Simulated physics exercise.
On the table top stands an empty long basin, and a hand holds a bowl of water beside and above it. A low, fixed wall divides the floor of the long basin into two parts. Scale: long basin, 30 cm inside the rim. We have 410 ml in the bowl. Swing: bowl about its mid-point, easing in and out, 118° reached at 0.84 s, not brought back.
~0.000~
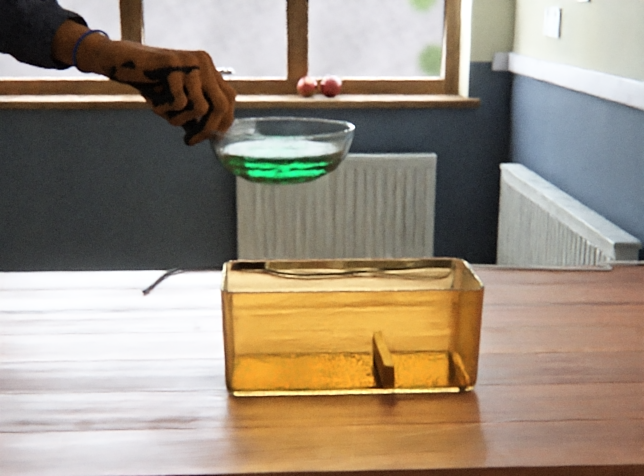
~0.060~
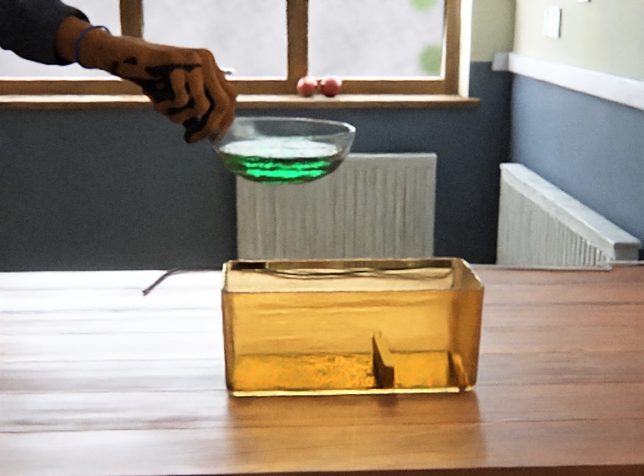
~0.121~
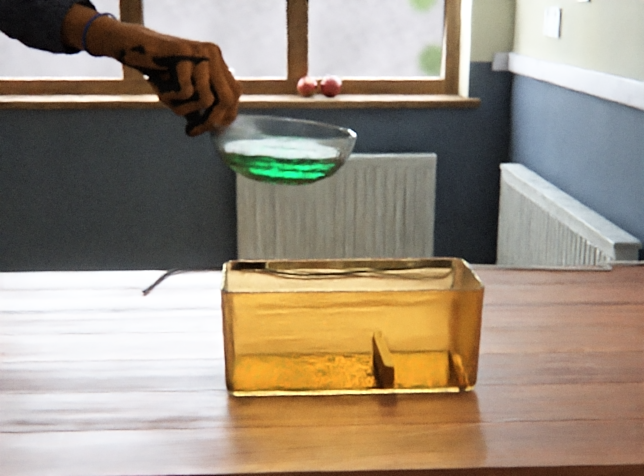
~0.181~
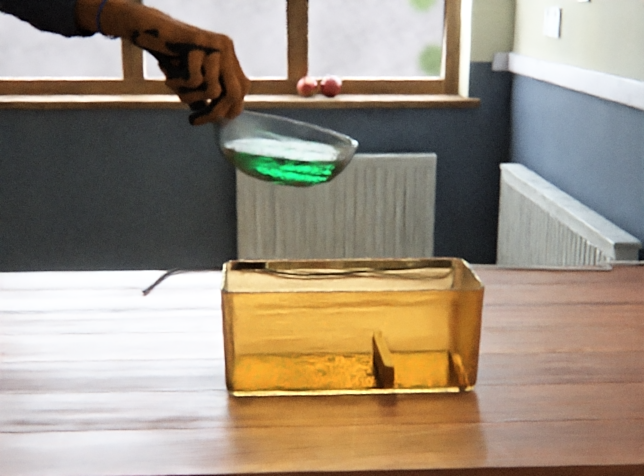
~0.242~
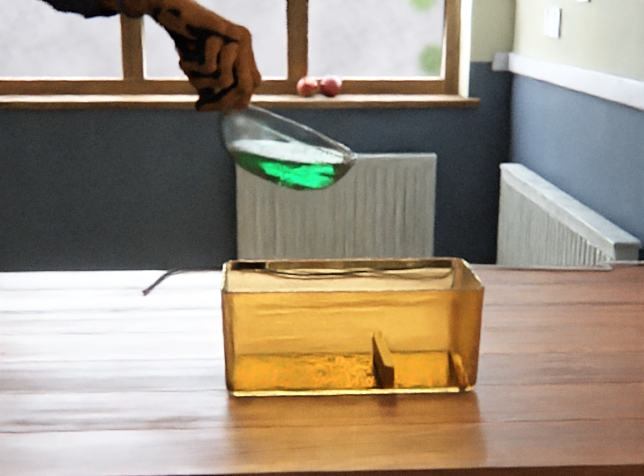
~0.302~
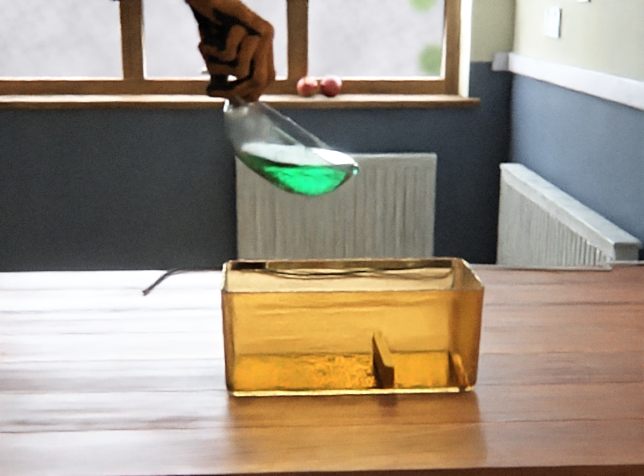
At first, a hand holds a clear bowl of green liquid level above an amber, see-through rectangular basin on a wooden table. The hand then rises and moves right, tilting the bowl steadily down to the right, and the liquid shifts toward the lowered right-hand edge.
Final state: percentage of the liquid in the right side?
Approximately 48 %.
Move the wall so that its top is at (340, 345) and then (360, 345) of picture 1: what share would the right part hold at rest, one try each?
The first gives near 75 per cent and the second near 70 per cent.
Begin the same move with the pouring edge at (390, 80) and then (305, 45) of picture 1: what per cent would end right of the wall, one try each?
Around 60 per cent first, around 15 per cent next.
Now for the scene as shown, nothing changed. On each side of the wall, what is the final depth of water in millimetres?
I'd say close to 8 mm on the left, close to 16 mm on the right.
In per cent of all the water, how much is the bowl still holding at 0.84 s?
0 per cent or thereabouts.
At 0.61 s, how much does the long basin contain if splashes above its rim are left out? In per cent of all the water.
About 78 per cent.
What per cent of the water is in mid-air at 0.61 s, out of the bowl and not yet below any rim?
Estimate: About 18 % of all of it.
Then, 0.61 s in, the tilt is 98° and 4 per cent is still to pour, 28 is left of the wall and 50 right of it.
Then, 0.84 s in, the tilt is 118° and 0 per cent is still to pour, 49 is left of the wall and 49 right of it.
Then, 1.08 s in, the tilt is 118° and 0 per cent is still to pour, 50 is left of the wall and 48 right of it.
Then, 1.34 s in, the tilt is 118° and 0 per cent is still to pour, 50 is left of the wall and 48 right of it.
Finally, 50 per cent lies left of the wall, 48 right of it and 1 outside.
